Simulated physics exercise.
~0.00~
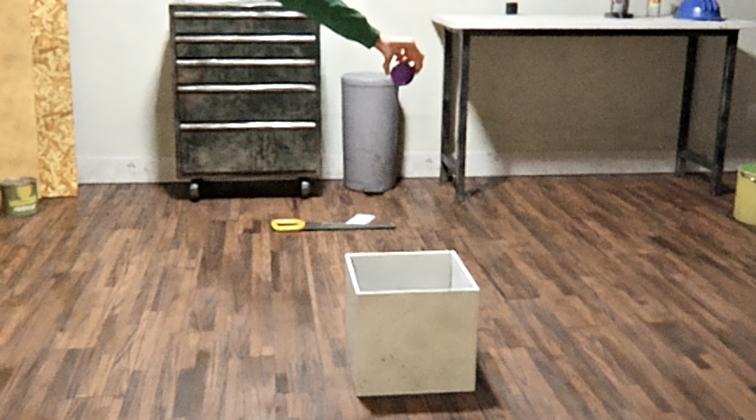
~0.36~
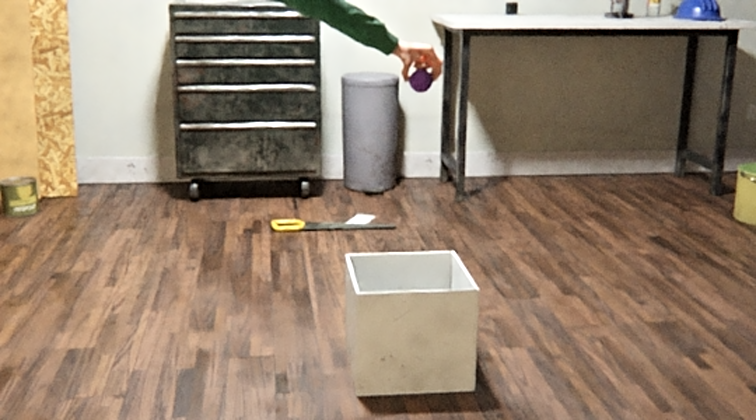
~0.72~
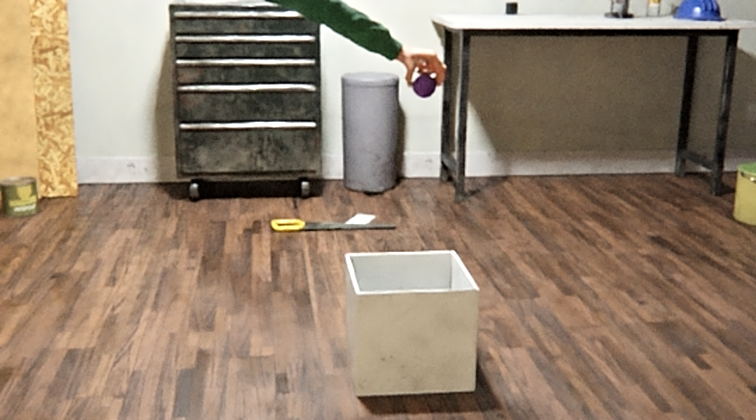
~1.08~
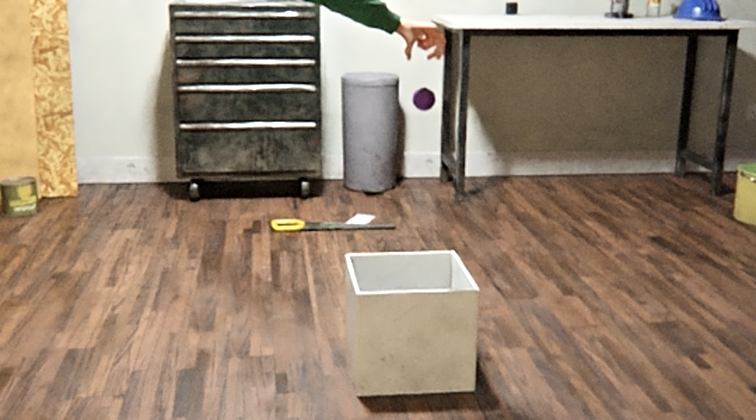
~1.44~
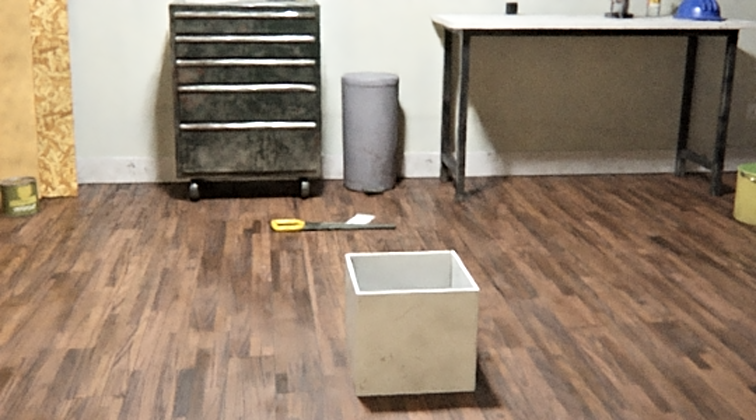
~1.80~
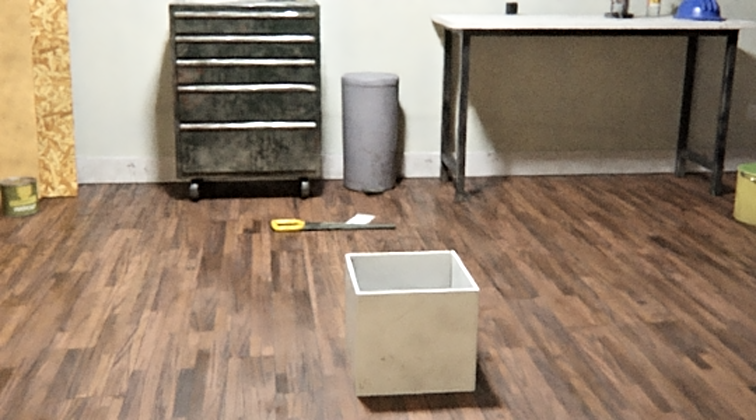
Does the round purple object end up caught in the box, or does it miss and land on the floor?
It is caught in the box. After the hand lets go it falls out of sight inside, and the floor around the box stays clear.
